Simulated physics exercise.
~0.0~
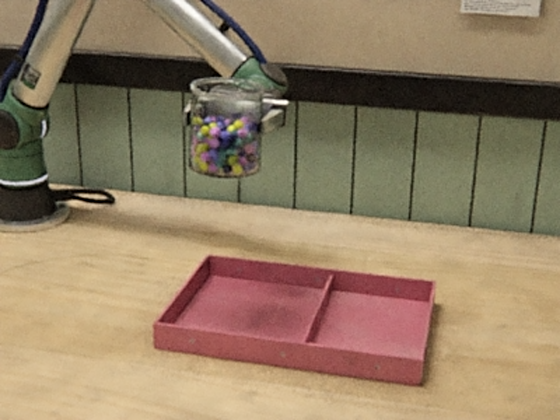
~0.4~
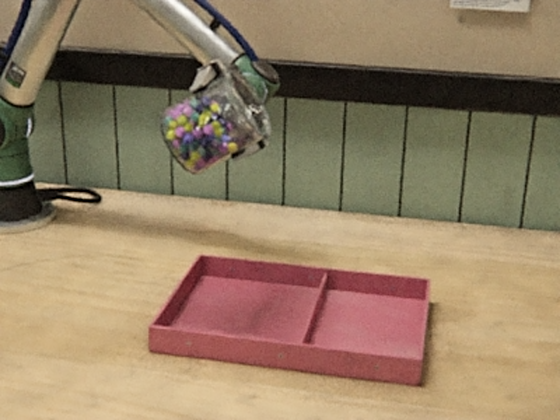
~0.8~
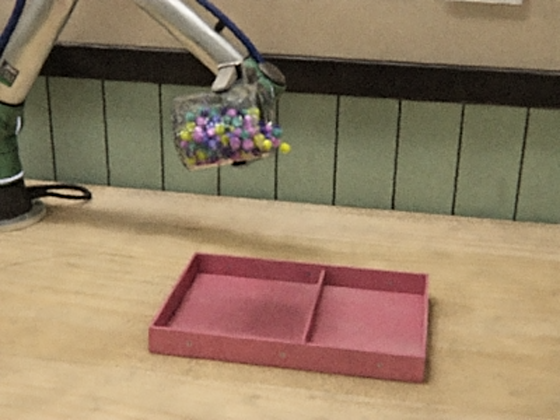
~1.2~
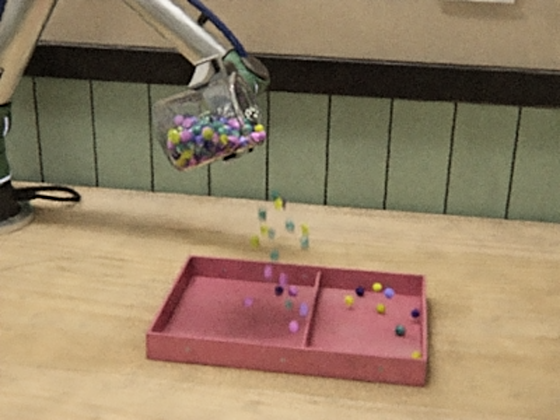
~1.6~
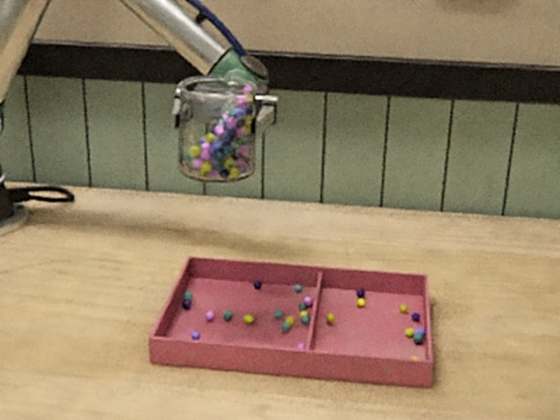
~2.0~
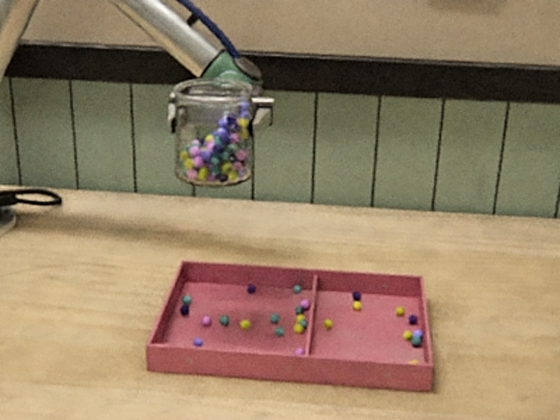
We see a robot arm tip a clear beaker of colourful round sweets above a divided pink tray, spilling some into both parts, then turn it upright again. Most of the sweets stay in the beaker, while a small number lie scattered across the tray, more on the left.
